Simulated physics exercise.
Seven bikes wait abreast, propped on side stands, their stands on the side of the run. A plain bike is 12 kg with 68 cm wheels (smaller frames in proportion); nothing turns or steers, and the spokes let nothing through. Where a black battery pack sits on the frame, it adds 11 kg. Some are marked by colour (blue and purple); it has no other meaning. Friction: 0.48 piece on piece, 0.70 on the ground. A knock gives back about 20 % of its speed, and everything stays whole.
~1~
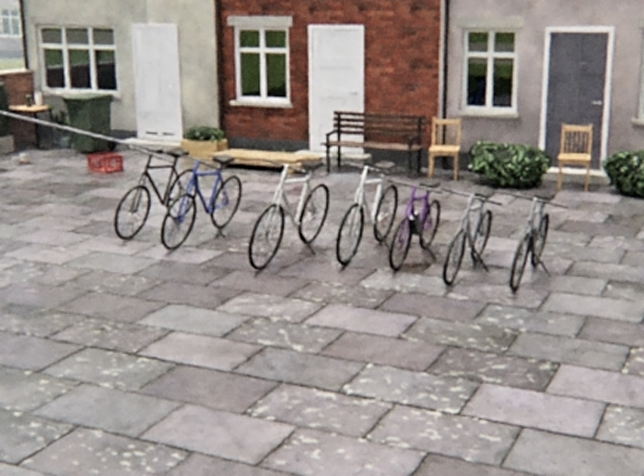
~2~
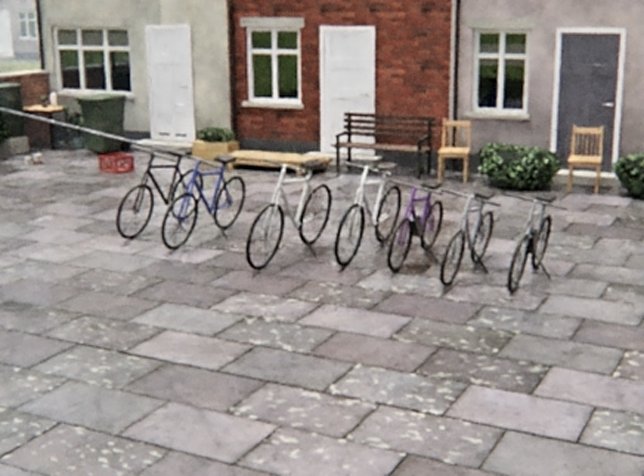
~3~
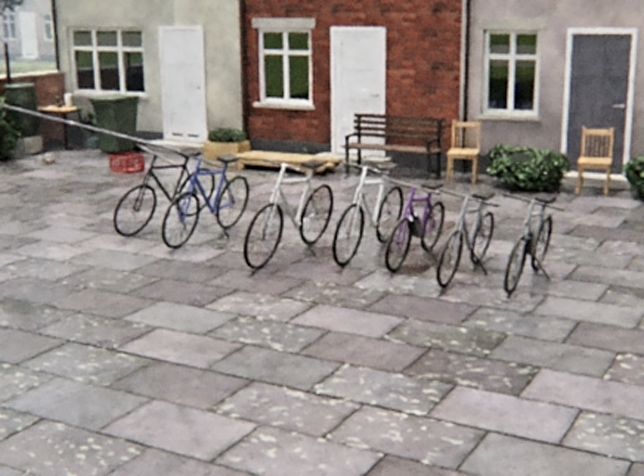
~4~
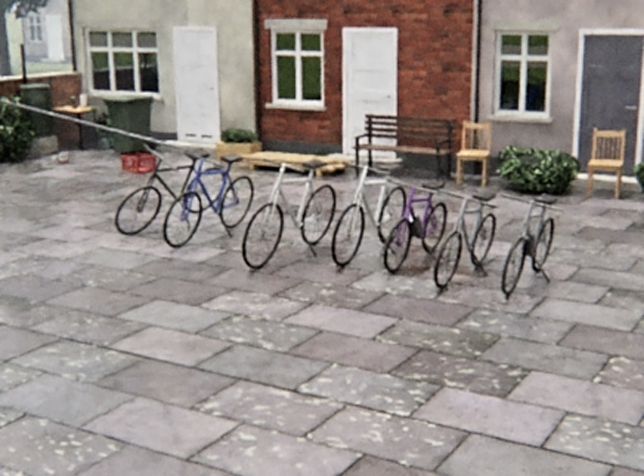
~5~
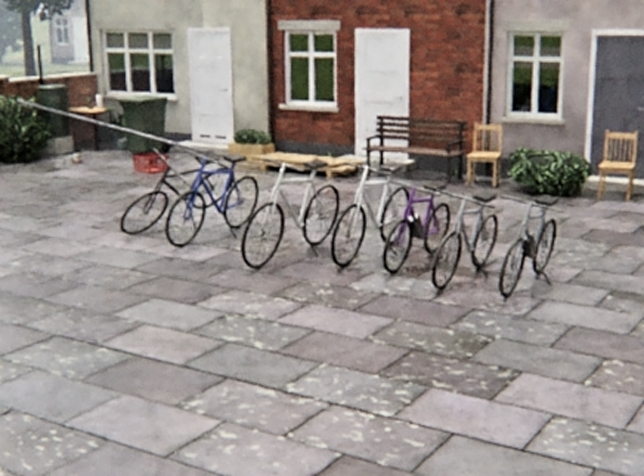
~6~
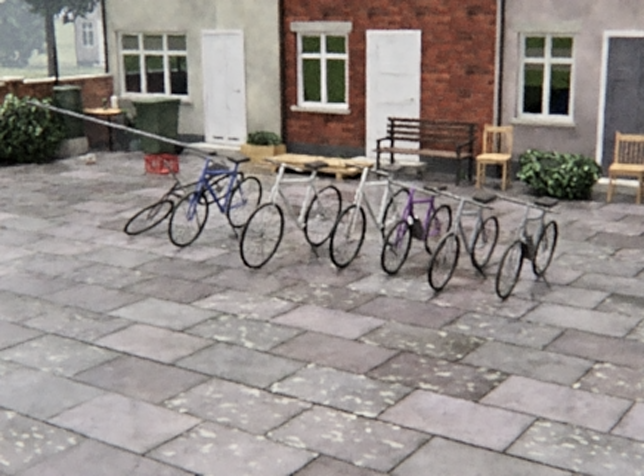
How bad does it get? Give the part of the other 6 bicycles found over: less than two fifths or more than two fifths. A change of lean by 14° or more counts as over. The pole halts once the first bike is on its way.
It comes to less than two fifths.
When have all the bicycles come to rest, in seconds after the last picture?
Around 1.5 s.
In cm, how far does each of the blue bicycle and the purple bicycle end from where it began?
Blue 70, purple 0.
Then, 0.17 s after the last picture, none of the 6 other bicycles over, 1 disturbed; blue bicycle leaning 5°.
Then, 0.45 s after the last picture, 1 of the 6 other bicycles over; blue bicycle leaning 27°.
Then, 0.77 s after the last picture, 1 of the 6 other bicycles over; blue bicycle leaning 68°.
Then, 1.11 s after the last picture, 1 of the 6 other bicycles over; blue bicycle lying flat.
At rest, 1 of the 6 other bicycles over; blue bicycle lying flat; purple bicycle unmoved. That is 17 per cent. Five left standing. As the last picture would show them, middles, blue bicycle near (265, 224), purple bicycle near (421, 223).
